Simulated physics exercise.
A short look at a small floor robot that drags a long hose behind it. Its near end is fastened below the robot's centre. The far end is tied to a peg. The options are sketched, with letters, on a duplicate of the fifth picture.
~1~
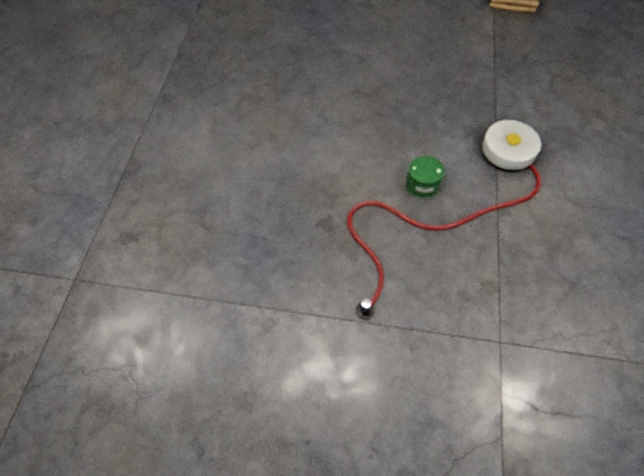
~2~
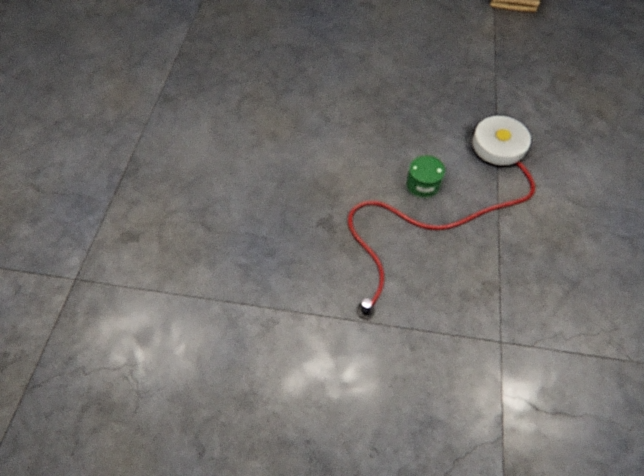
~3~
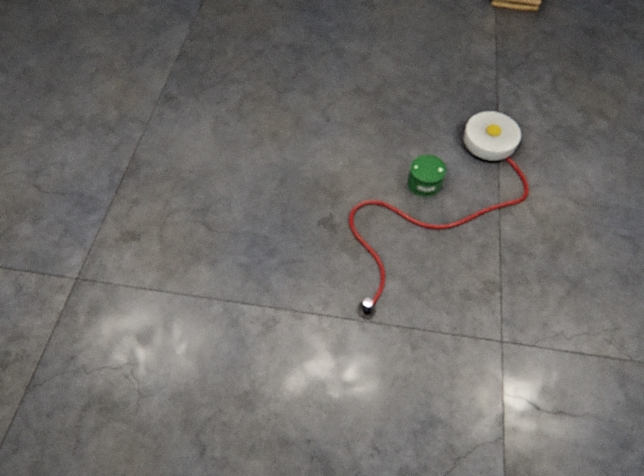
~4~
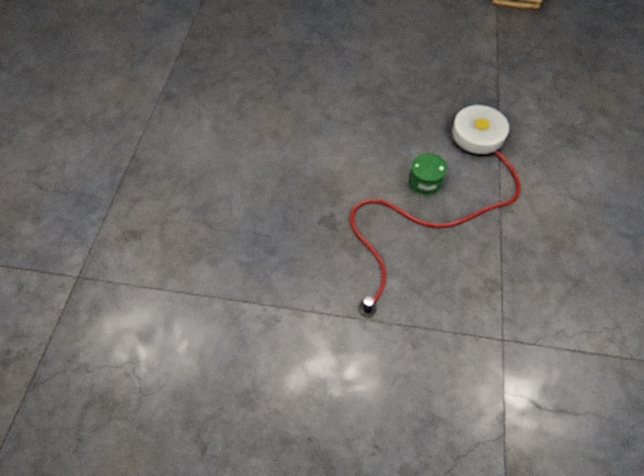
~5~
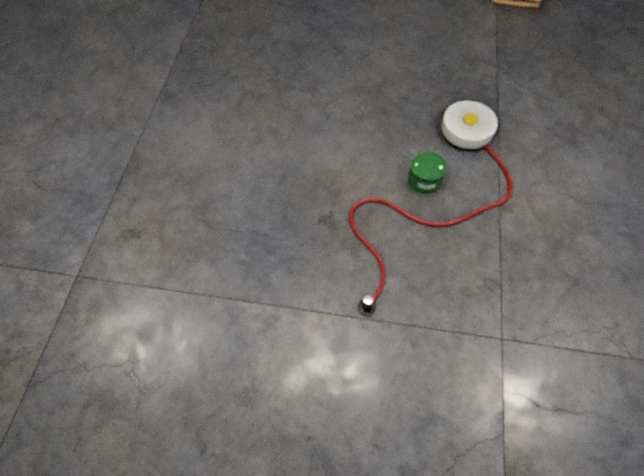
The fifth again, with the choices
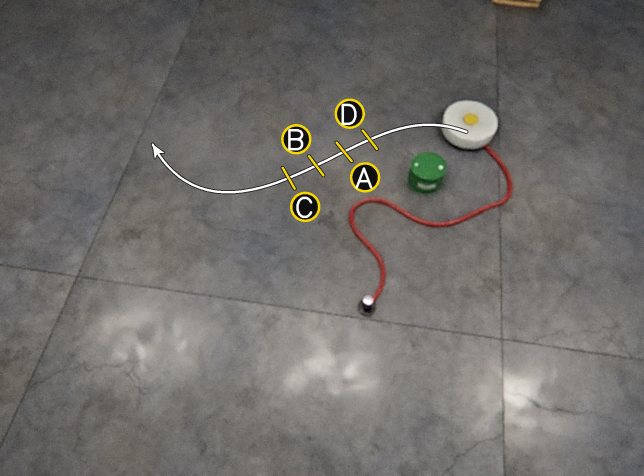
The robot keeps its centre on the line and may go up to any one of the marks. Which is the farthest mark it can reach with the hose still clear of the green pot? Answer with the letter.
It can go as far as D.
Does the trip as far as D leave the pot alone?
For that mark, yes.
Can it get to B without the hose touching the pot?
For that mark, no.
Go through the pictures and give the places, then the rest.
In the first picture, peg (366, 307); green pot (425, 177); robot (511, 146).
In the second picture, robot (501, 141); green pot (425, 177).
In the third picture, robot (491, 137); green pot (426, 176).
In the fourth picture, robot (480, 130); green pot (427, 174).
In the fifth picture, robot (469, 126); green pot (427, 174); peg (368, 304).
On the copy, A at (344, 152); B at (316, 166); C at (289, 178); D at (370, 140); the route from (467, 132) via (303, 172) to (153, 145).
On D. First, robot (432, 118), middle of the hose (418, 221).
Then, robot (397, 123), middle of the hose (418, 221).
Finally, robot (370, 133), middle of the hose (418, 221); nothing has been touched.
By contrast, A brings the hose against the pot; B brings the hose against the pot; C brings the hose against the pot.
